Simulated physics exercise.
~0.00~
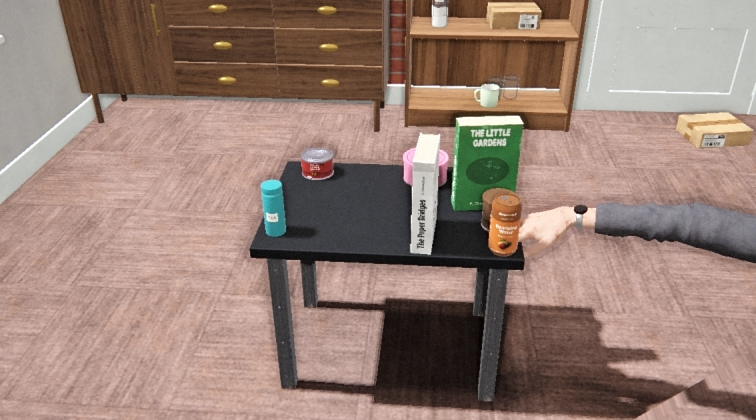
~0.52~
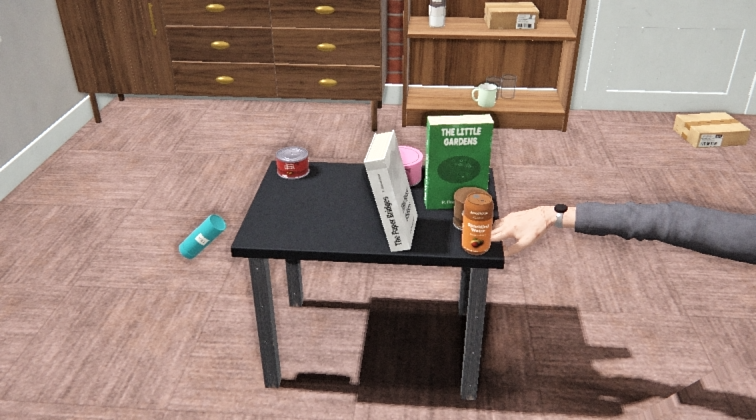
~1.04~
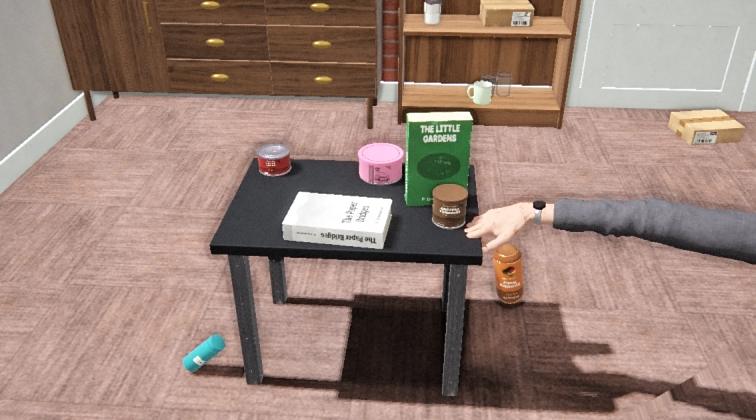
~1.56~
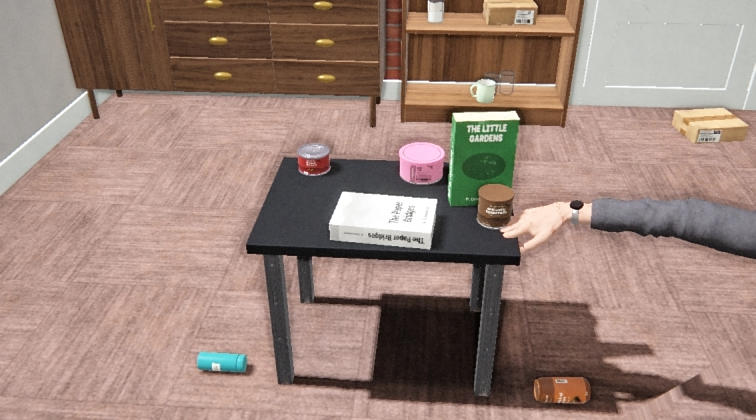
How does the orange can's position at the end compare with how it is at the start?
At the start the orange can stands upright on the table near its right edge. By the end it is lying on its side on the floor.
At the start, a hand reaches in from the right beside a small black table holding two upright books, a turquoise shaker, an orange can, a brown tin and red and pink tubs. The table shifts left, the turquoise shaker drops off its left side, and the white book leans over. As the table moves farther left, the white book lands flat and the orange can falls off the right side. The table then moves back to the right. At the end, the shaker and can lie on the floor, while the green book still stands.
